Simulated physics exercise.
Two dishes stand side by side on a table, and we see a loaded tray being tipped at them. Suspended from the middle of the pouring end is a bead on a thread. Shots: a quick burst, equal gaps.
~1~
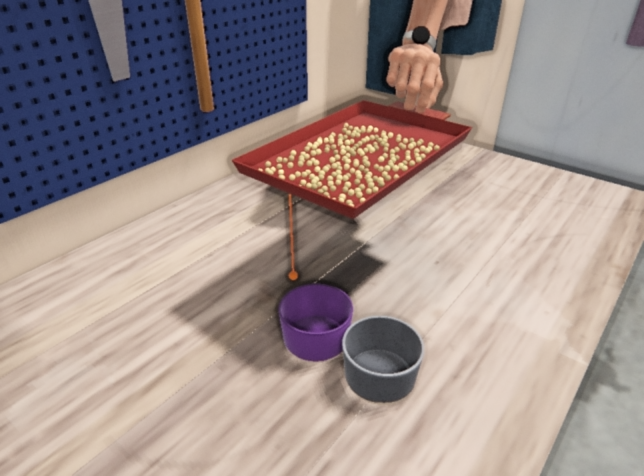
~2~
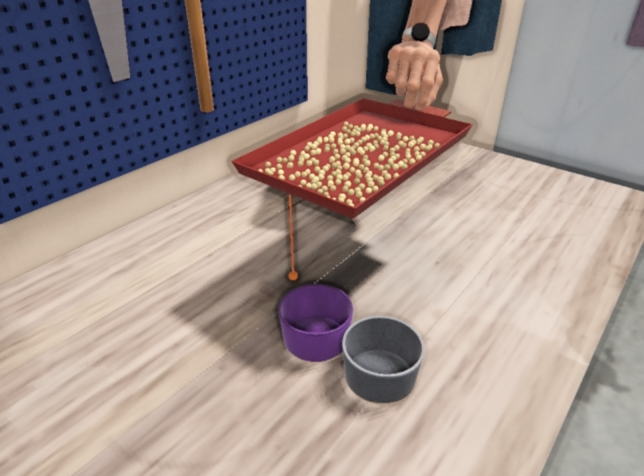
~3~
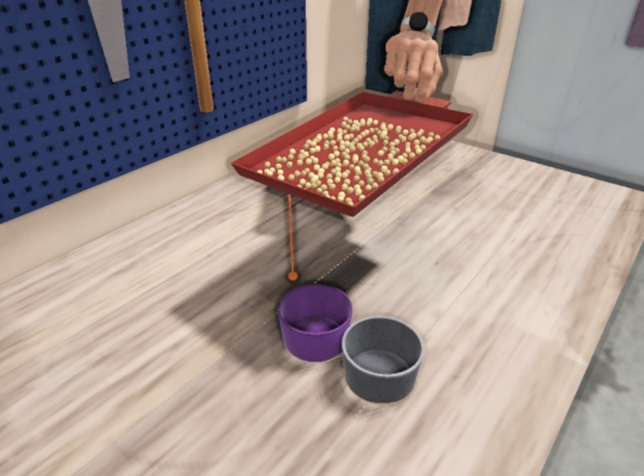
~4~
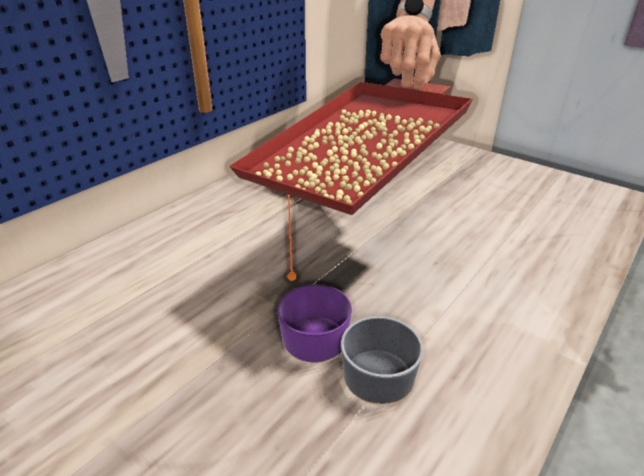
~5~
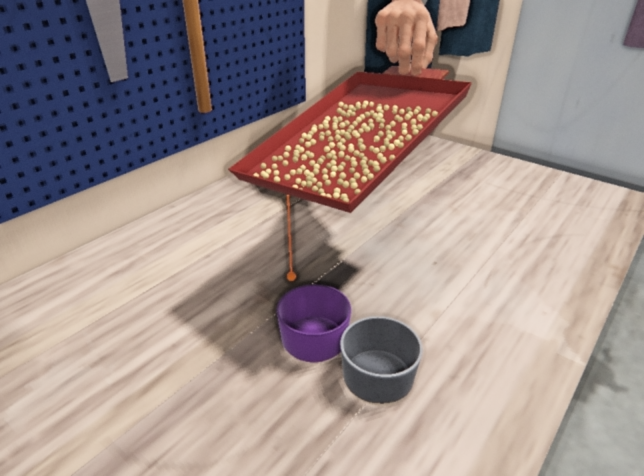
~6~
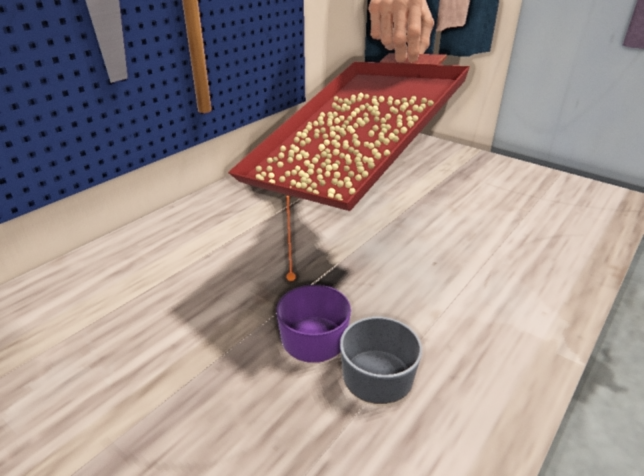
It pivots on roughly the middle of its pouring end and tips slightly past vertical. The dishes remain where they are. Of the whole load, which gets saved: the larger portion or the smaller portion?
The smaller portion.
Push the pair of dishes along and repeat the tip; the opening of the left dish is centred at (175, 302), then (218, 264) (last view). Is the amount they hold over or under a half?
First try: A minority; second try: A majority.
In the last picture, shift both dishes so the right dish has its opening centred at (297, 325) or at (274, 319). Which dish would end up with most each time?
The first time it is the dish to the left, and the second time it is the dish to the left.
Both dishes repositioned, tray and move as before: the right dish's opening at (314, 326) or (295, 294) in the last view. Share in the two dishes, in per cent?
That makes 20 per cent, followed by 90 per cent.
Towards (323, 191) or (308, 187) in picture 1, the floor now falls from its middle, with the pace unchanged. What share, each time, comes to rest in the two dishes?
About 70 and 40 per cent.
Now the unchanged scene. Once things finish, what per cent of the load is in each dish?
Left dish: 0; right dish: 0 percent.
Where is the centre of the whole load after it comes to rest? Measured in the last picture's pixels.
The centre comes to rest close to (204, 306).
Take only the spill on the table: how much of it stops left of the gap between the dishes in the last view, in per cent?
Share on the left: Near 100 %.
Soon after the last picture, tray tipped steeply; most on the tray; a small part outside both; a small part in the air.
A little later, tray tipped right over; a stray few on the tray; most outside both; about a quarter in the air.
Later still, tray tipped past a quarter turn; all outside both.
At rest, tray tipped past a quarter turn; none in the right dish; none in the left dish; all outside both.
